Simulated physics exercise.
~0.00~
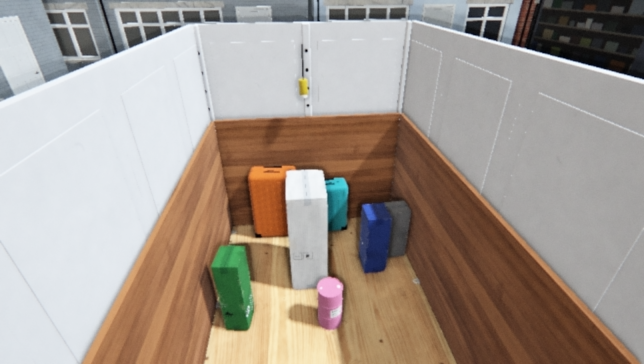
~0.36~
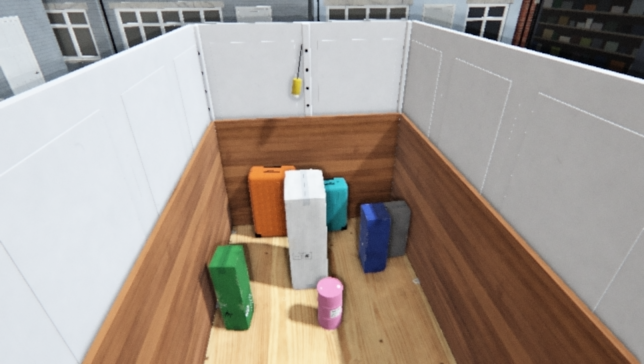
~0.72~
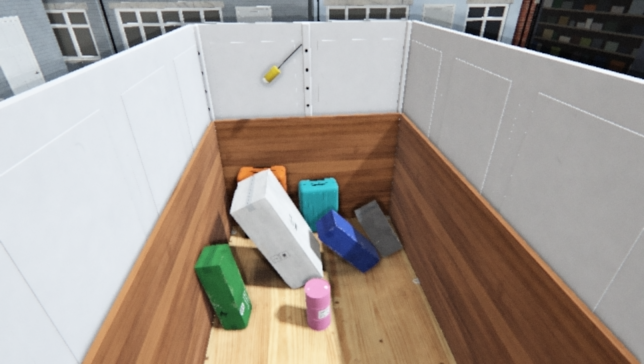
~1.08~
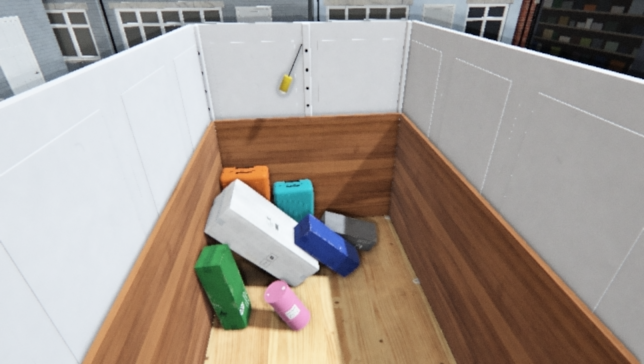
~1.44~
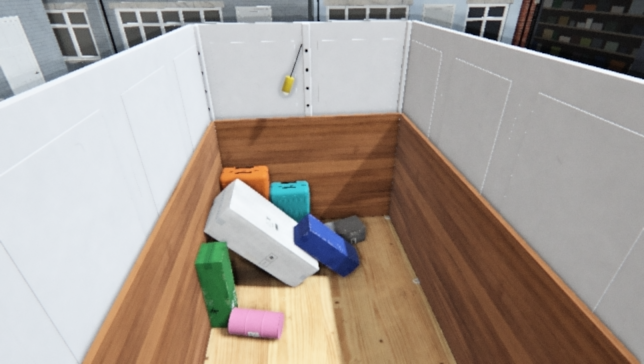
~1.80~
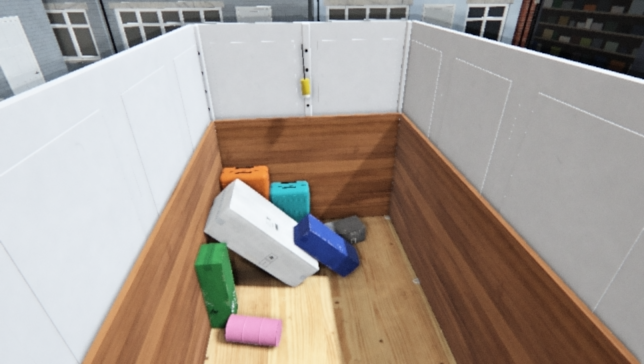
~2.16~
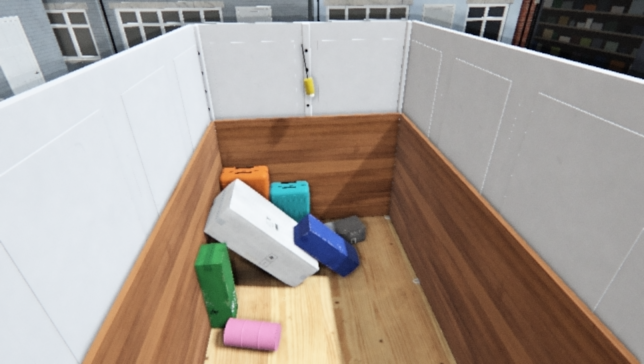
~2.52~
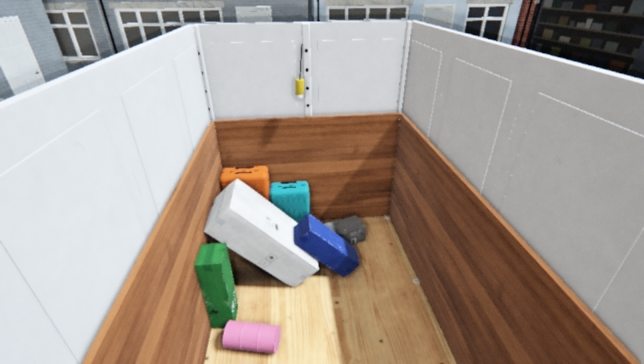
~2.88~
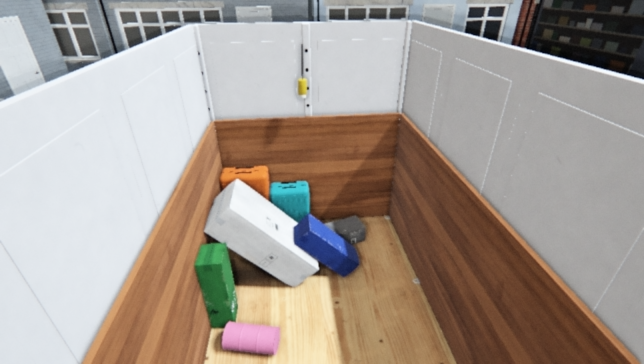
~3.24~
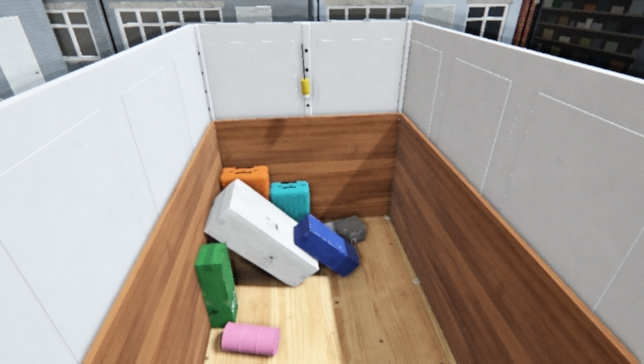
The open-topped load bay of a van, with white upper walls and wood panelling below, is seen from above, facing its front wall, where a yellow lamp hangs. A tall white box stands mid-floor between orange and turquoise cases, with blue and grey boxes to the right, a green box at left and a pink canister in front. The lamp swings left and the load shifts left, the white, blue and grey boxes tilting. The grey box drops onto its side, then the canister topples and rolls slightly nearer. Finally, the white and blue boxes lean heavily, while the cases and green box stay up.
